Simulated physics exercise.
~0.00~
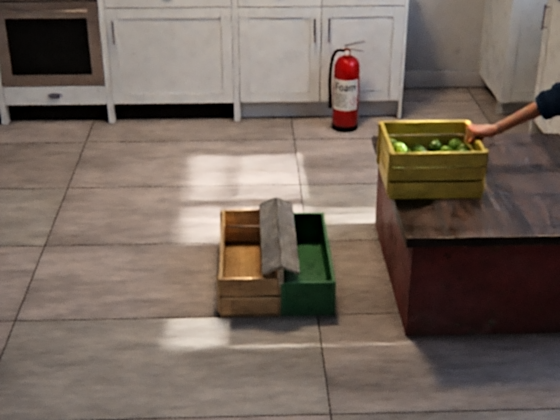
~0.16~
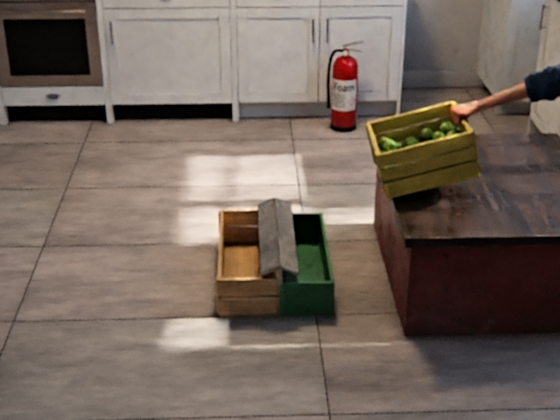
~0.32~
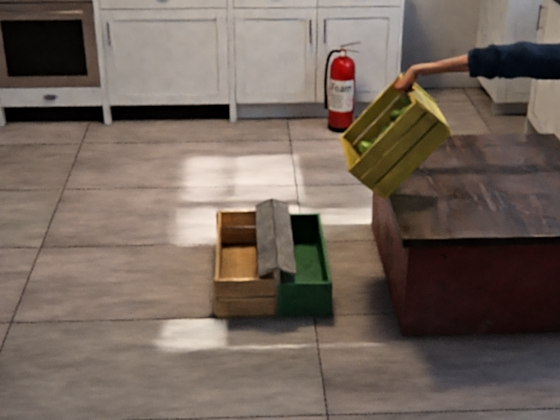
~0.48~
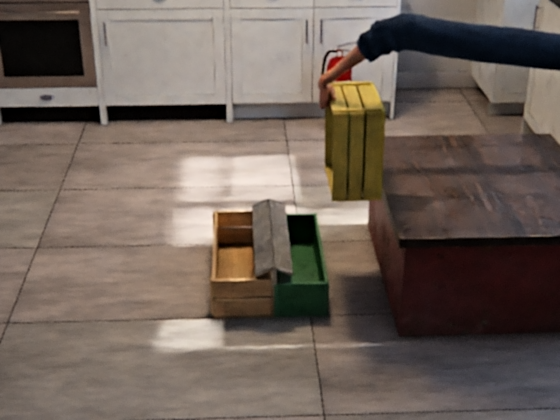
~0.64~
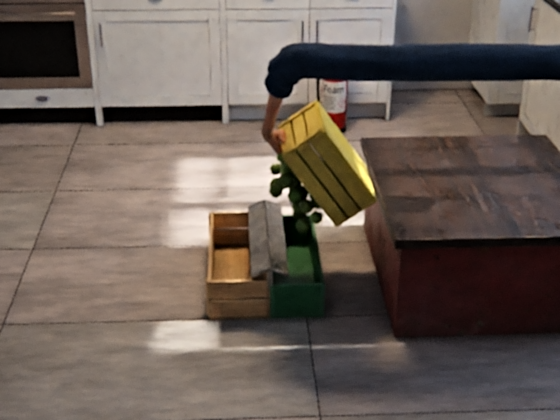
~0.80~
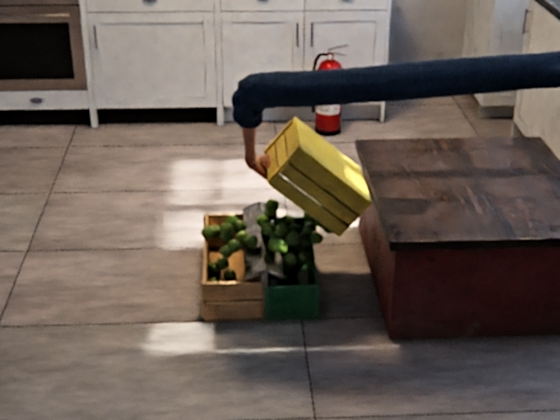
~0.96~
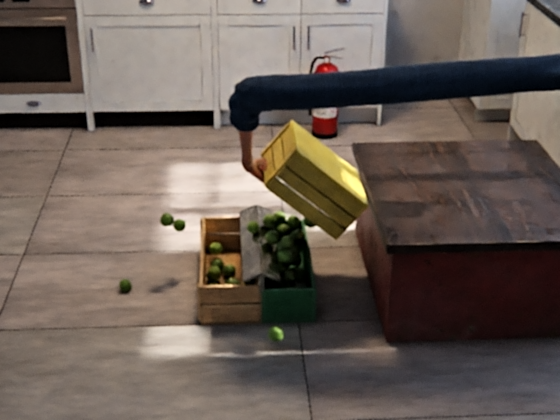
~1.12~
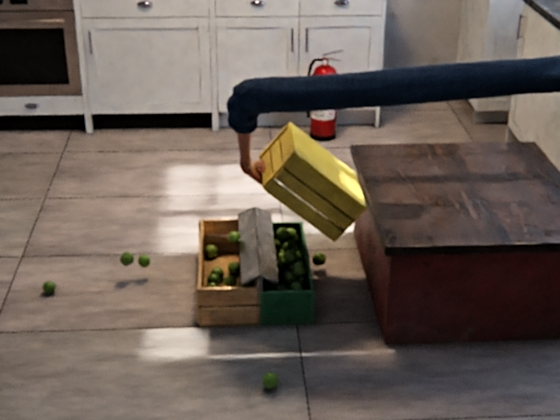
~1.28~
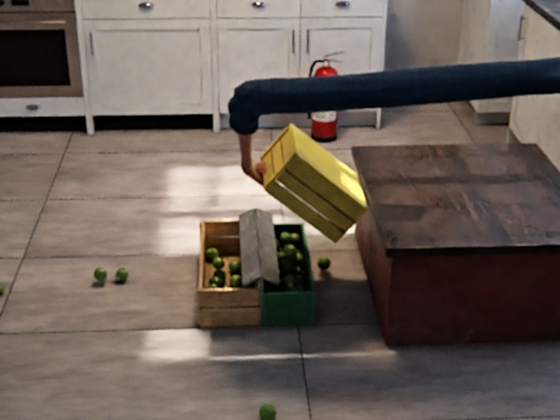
A hand tips a yellow box of green apples into two bins, spilling a few.
